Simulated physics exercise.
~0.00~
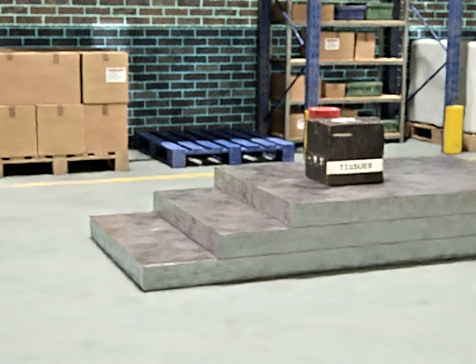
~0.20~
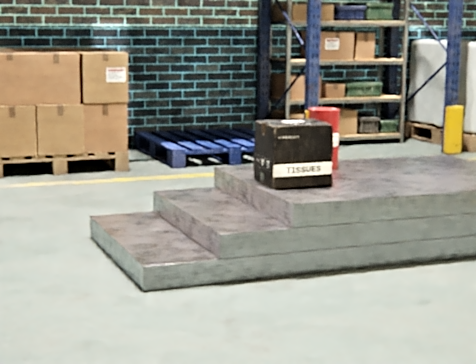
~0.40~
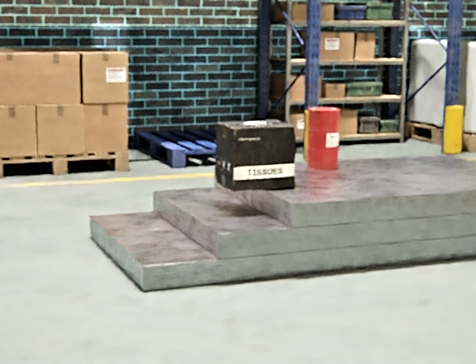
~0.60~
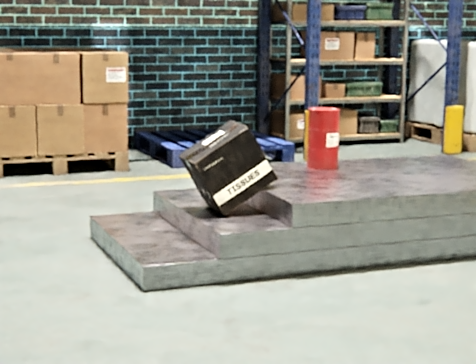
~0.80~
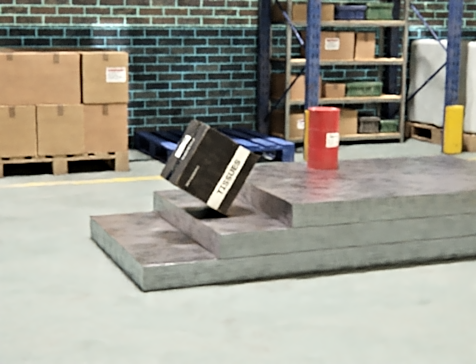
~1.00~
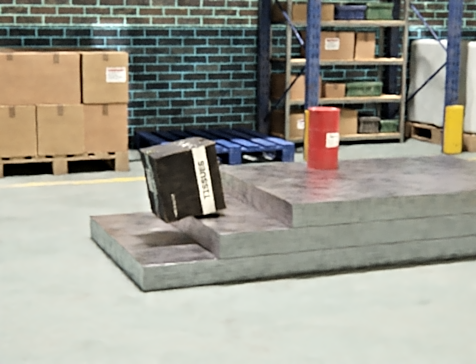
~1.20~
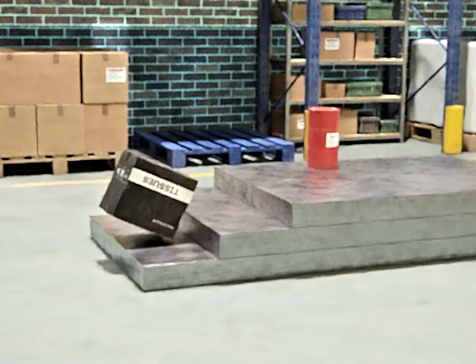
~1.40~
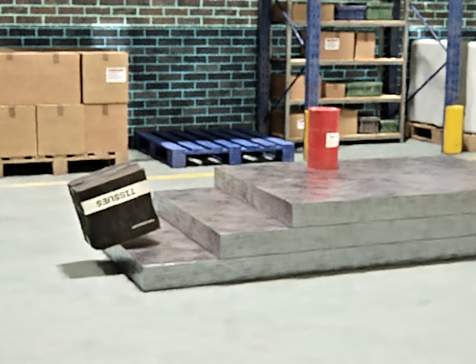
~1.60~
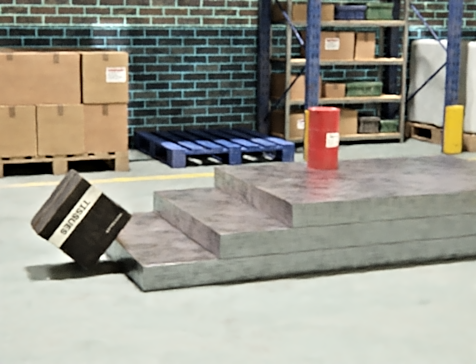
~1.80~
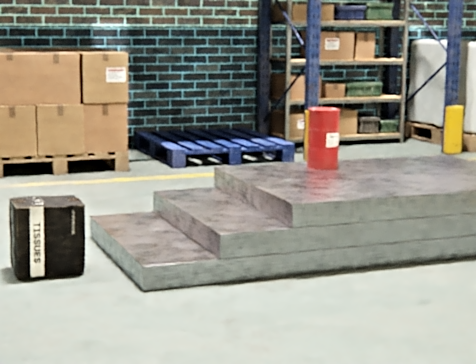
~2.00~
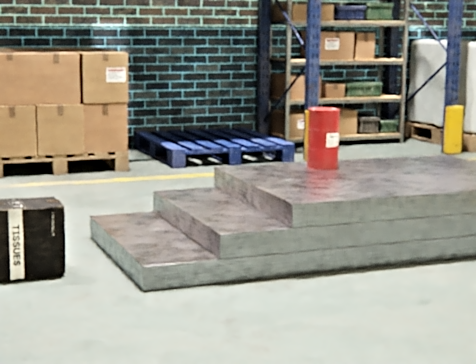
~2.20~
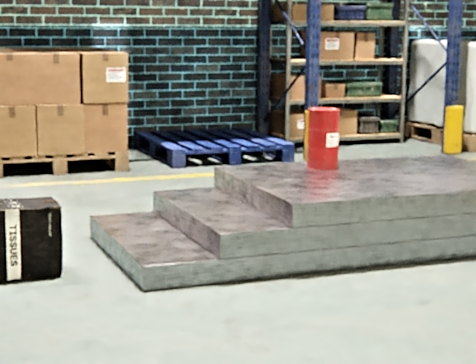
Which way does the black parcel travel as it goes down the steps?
The black parcel travels to the left, tumbling down the steps and onto the floor.
